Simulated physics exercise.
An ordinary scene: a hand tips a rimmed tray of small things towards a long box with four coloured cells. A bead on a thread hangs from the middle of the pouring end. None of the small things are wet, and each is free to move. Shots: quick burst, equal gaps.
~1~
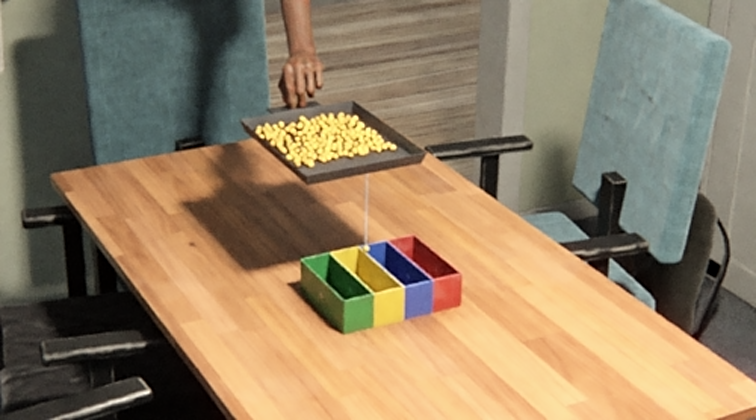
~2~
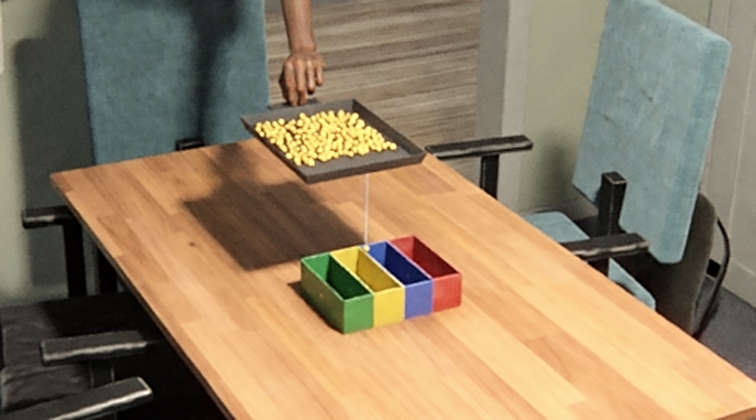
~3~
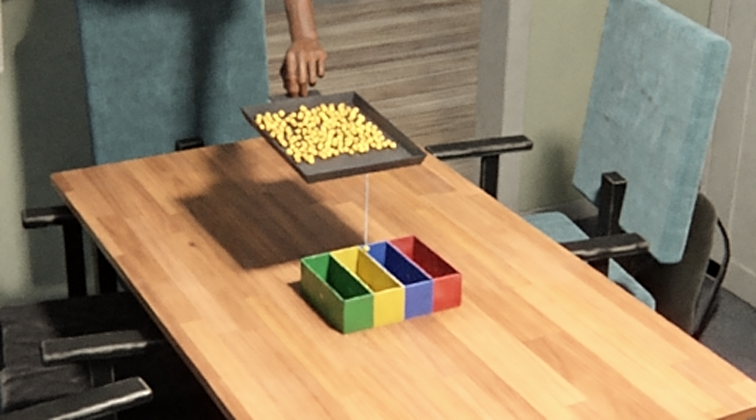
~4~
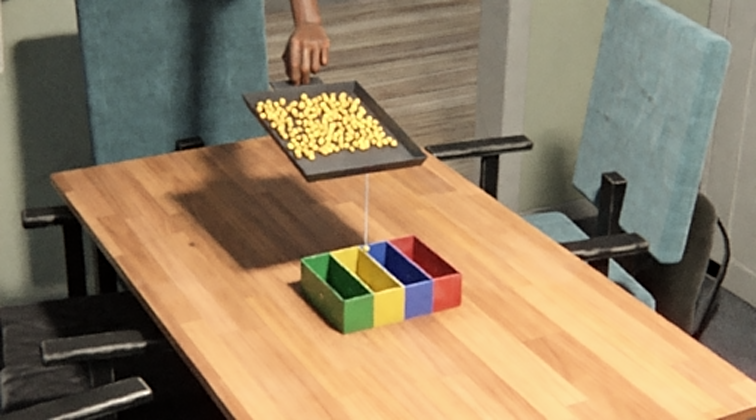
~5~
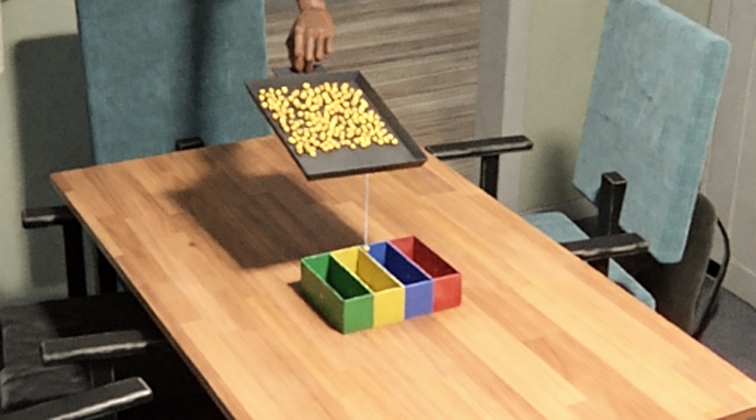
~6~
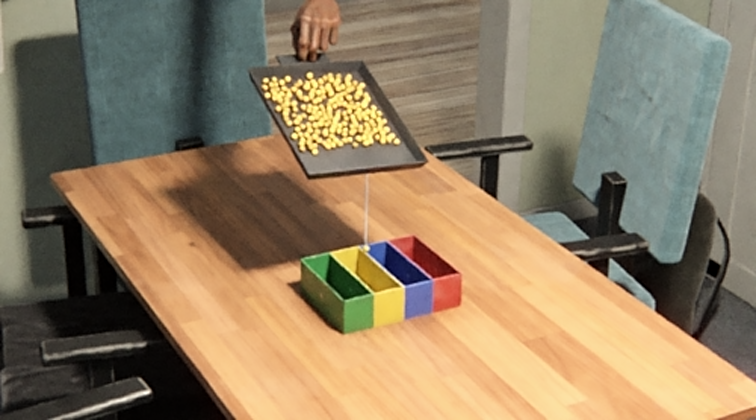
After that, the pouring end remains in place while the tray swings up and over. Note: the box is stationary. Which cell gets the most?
The red cell gets the most.
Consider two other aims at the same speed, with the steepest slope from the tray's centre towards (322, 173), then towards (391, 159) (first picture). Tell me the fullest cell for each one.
First try: The cell in green. Second try: That red cell.
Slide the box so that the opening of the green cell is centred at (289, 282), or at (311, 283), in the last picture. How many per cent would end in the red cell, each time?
Around 20 and then 30 per cent.
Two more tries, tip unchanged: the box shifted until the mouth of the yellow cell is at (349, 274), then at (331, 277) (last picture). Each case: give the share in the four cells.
Around 60 percent the first time, around 40 percent the second.
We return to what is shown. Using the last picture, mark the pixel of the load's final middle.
Once it all stops, the middle lies near (422, 294).
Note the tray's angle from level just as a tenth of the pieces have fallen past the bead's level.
Reading: Some 75°.
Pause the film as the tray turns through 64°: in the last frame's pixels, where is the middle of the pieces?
About (393, 166).
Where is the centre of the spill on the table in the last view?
The centre sits close to (484, 297).
Soon after the last picture, tray tipped steeply; most on the tray; a stray few in the red cell; about a quarter falling or outside the box.
A little later, tray tipped past a quarter turn; about a quarter on the tray; about a quarter in the red cell; about a quarter in the blue cell; a small part in the yellow cell; a stray few in the green cell; about a third falling or outside the box.
Later still, tray tipped past a quarter turn; about a third in the red cell; about a quarter in the blue cell; a small part in the yellow cell; a stray few in the green cell; a small part falling or outside the box.
At rest, tray tipped past a quarter turn; about a third in the red cell; about a quarter in the blue cell; a small part in the yellow cell; a stray few in the green cell; a small part outside the box.
